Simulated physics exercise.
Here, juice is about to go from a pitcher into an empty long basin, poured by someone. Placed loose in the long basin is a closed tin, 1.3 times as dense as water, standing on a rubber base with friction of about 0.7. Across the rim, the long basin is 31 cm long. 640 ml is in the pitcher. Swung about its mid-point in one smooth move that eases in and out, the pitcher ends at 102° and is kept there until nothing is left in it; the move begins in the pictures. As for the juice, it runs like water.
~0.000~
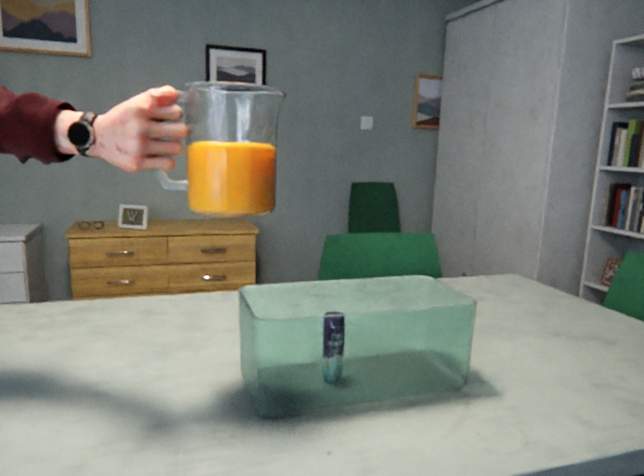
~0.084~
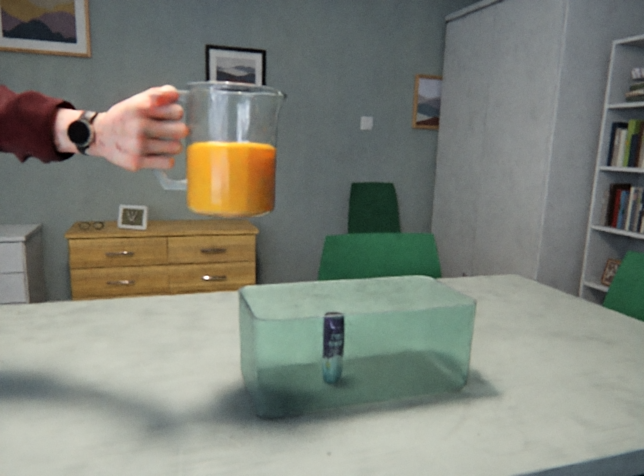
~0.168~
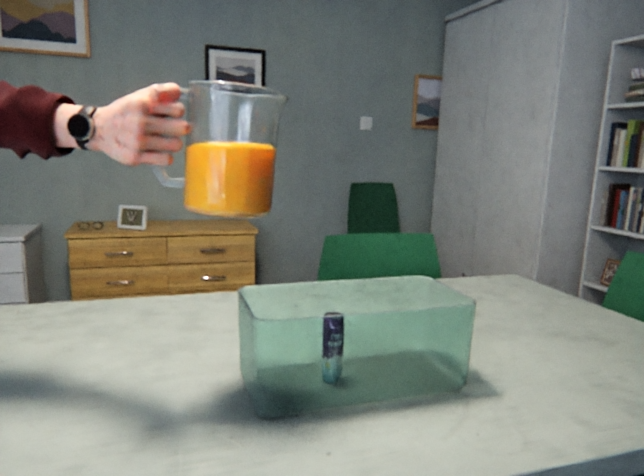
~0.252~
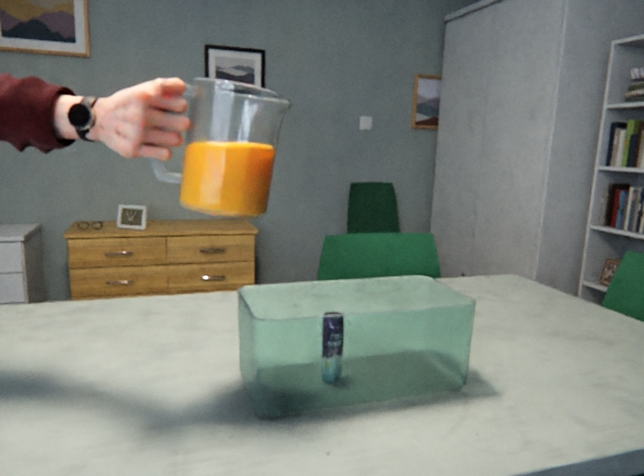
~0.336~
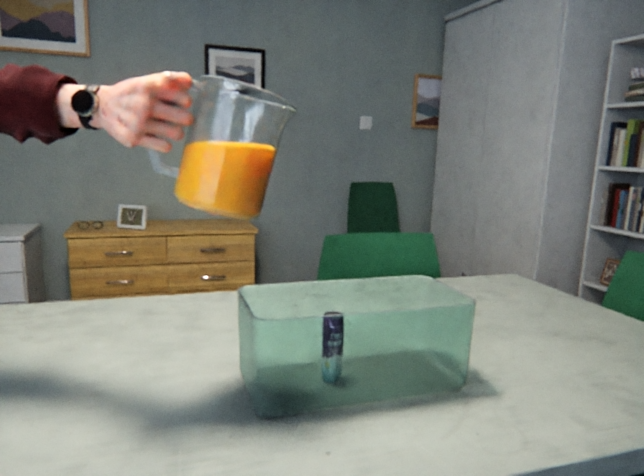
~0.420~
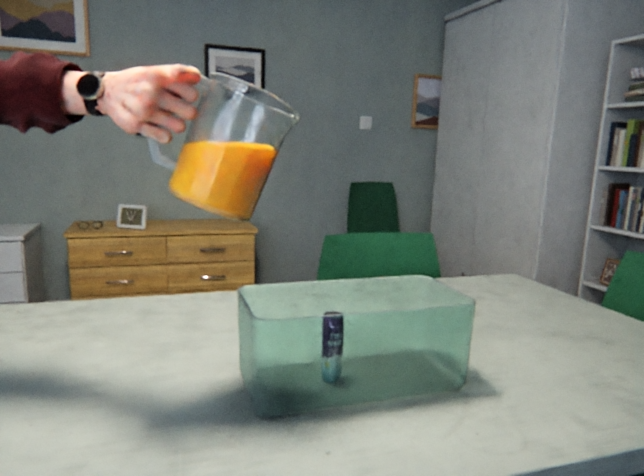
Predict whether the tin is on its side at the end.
It never tilts over.
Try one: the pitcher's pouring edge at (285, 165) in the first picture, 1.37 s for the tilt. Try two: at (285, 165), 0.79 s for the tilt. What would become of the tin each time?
In the first try it comes down; in the second it comes down.
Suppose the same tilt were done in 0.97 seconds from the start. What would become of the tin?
The tin would stay balanced.
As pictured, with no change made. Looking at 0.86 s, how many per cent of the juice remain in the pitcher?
Close to 96 percent of the liquid remains at that time.
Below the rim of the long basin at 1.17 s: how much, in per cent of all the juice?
Around 26 per cent of the whole.
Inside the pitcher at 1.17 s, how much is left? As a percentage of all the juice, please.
46 per cent or so.
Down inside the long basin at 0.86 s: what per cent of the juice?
0 %, give or take.
Then, 0.86 s in, the tilt is 70° and 96 per cent is still to pour; the tin stands where it began.
Then, 1.17 s in, the tilt is 97° and 46 per cent is still to pour; the tin stands where it began.
Then, 1.51 s in, the tilt is 102° and 8 per cent is still to pour; the tin stands where it began.
Then, 1.87 s in, the tilt is 102° and 1 per cent is still to pour; the tin stands where it began.
Finally, the tin stands where it began.
